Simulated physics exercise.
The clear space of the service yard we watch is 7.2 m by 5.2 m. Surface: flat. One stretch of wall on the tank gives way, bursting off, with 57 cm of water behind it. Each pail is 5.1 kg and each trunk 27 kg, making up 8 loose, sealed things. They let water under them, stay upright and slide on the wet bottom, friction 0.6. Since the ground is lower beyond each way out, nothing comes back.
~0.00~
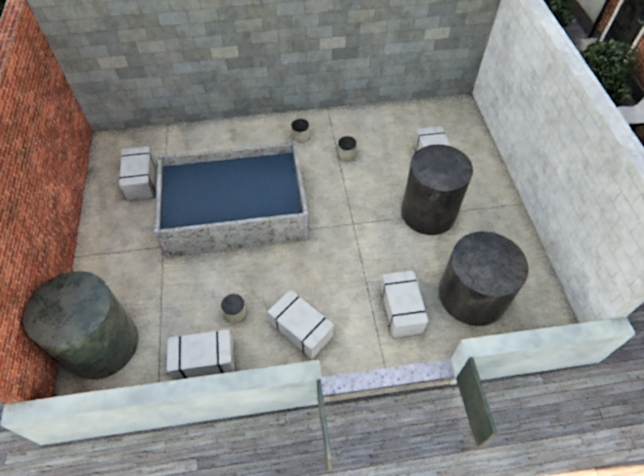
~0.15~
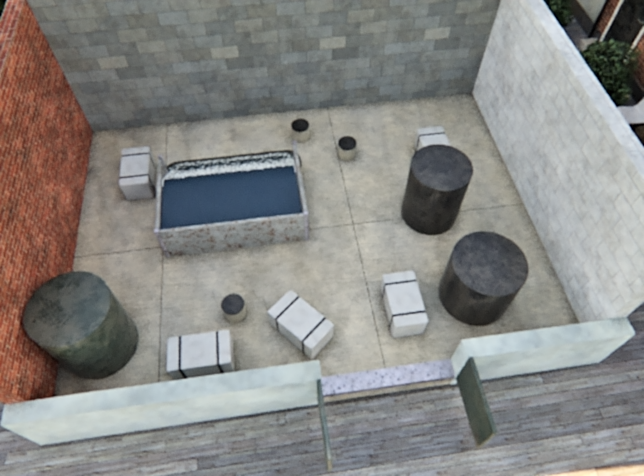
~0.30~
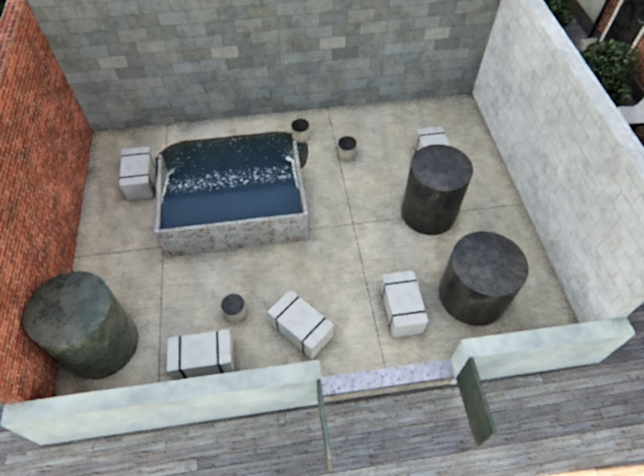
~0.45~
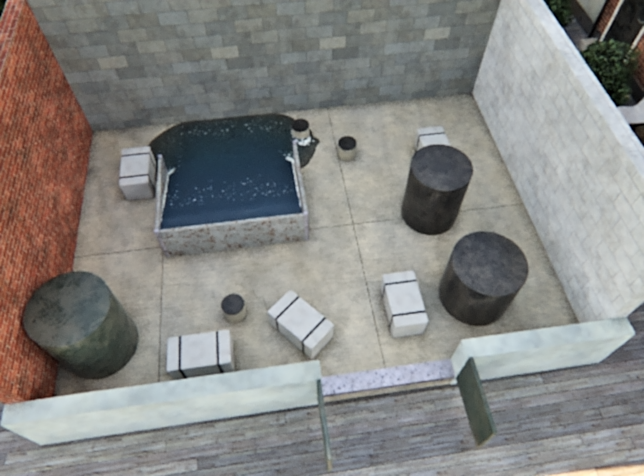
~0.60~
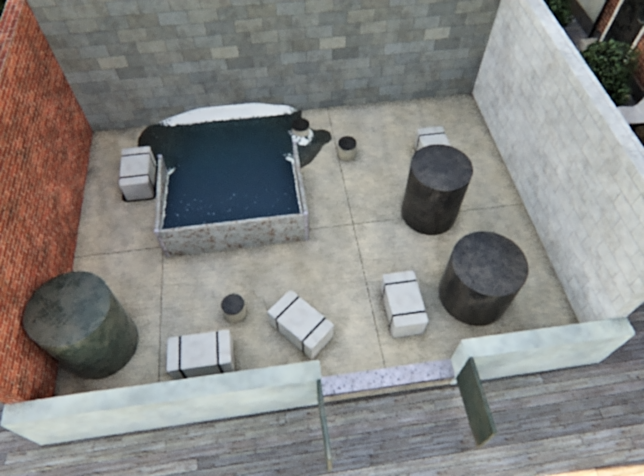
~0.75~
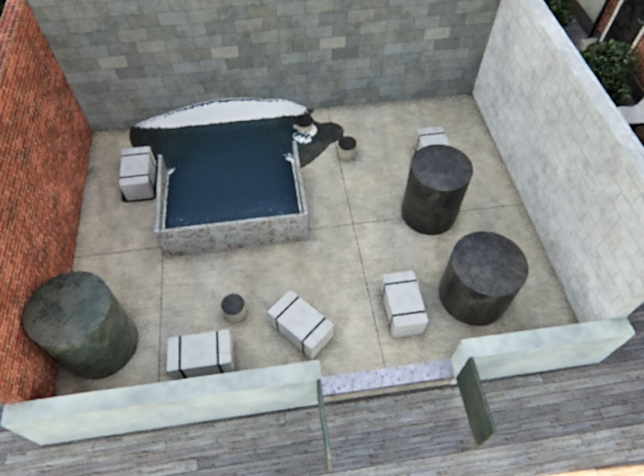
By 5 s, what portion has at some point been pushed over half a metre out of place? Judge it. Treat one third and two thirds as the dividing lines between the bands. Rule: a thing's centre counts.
A middling share of them moves that far, a third or more but fewer than two thirds.
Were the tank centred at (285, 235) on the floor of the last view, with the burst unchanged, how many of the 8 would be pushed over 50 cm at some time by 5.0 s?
The count would be 4.
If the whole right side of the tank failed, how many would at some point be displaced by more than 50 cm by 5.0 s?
So the tally would be 2.
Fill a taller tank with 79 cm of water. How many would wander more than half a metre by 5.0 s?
It would come to 5 of them.
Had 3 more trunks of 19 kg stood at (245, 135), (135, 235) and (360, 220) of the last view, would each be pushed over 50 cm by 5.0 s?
Result, one by one: Exceeded, exceeded and not exceeded.
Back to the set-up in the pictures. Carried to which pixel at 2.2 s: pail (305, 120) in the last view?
Position: About (432, 123).
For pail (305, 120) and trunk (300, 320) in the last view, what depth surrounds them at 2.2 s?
Around 5 cm and 0 cm.
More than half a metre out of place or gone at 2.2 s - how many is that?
That would be 1.
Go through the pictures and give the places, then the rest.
A pail at (300, 125), on the bottom; a pail at (233, 304), on the bottom; 3.0 m2 under water; 0 of 8 have shifted, in the first frame.
A pail at (300, 125) rests on the ground; a pail at (233, 304) rests on the ground; water covers 4.0 m2; 0 of 8 have shifted, in the second frame.
A pail at (300, 125), on the bottom; a pail at (233, 304), on the bottom; water covers 5.3 m2; 0 of 8 have shifted, in the third frame.
A pail at (300, 125) rests on the ground; a pail at (233, 304) rests on the ground; water covers 6.7 m2; 0 of 8 have shifted, in the fourth frame.
A pail at (301, 124) rests on the ground; a pail at (233, 304), on the bottom; water covers 7.3 m2; 0 of 8 have shifted, in the fifth frame.
A pail at (304, 120) rests on the ground, 14 cm from its start; a pail at (233, 304), on the bottom; water covers 7.7 m2; 1 of 8 have shifted, in the sixth frame.
After 1.1 s 1 of 8 are over 50 cm from their spots; 0 afloat.
After 2.2 s 1 of 8 are over 50 cm from their spots; 0 afloat.
After 3.5 s 4 of 8 are over 50 cm from their spots; 1 afloat.
After 5.0 s 4 of 8 are over 50 cm from their spots, and 4 have been at some point; 1 afloat.
